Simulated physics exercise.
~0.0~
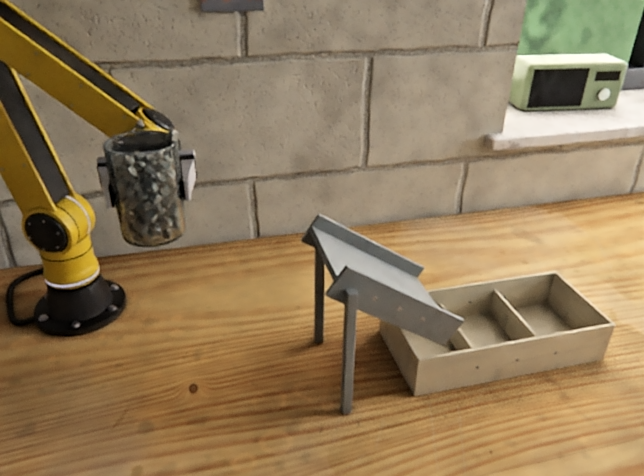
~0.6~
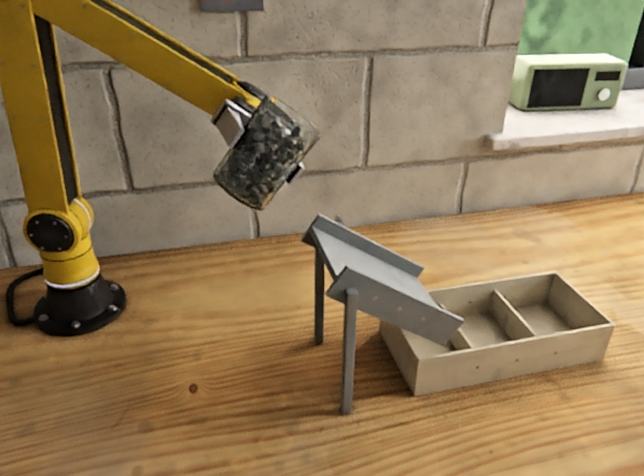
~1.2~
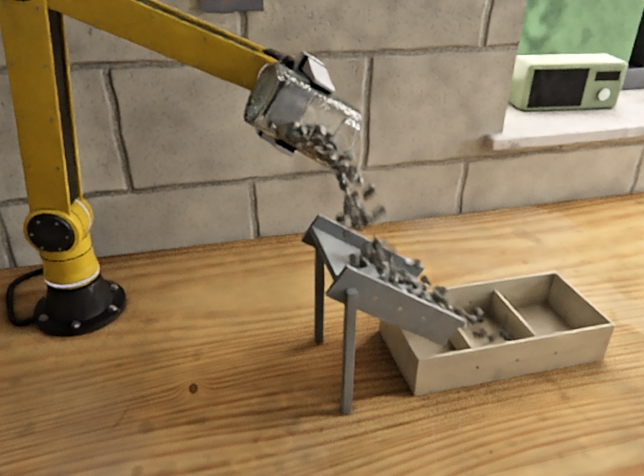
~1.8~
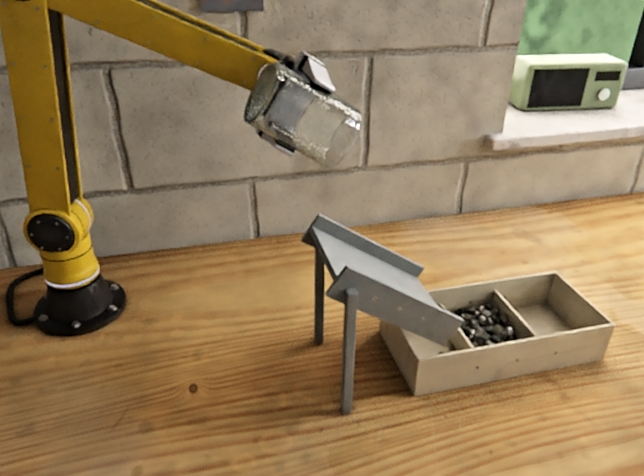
Yellow robot arm lifting and tipping a clear cup of dark pebbles, which slide down a grey chute into a divided box.
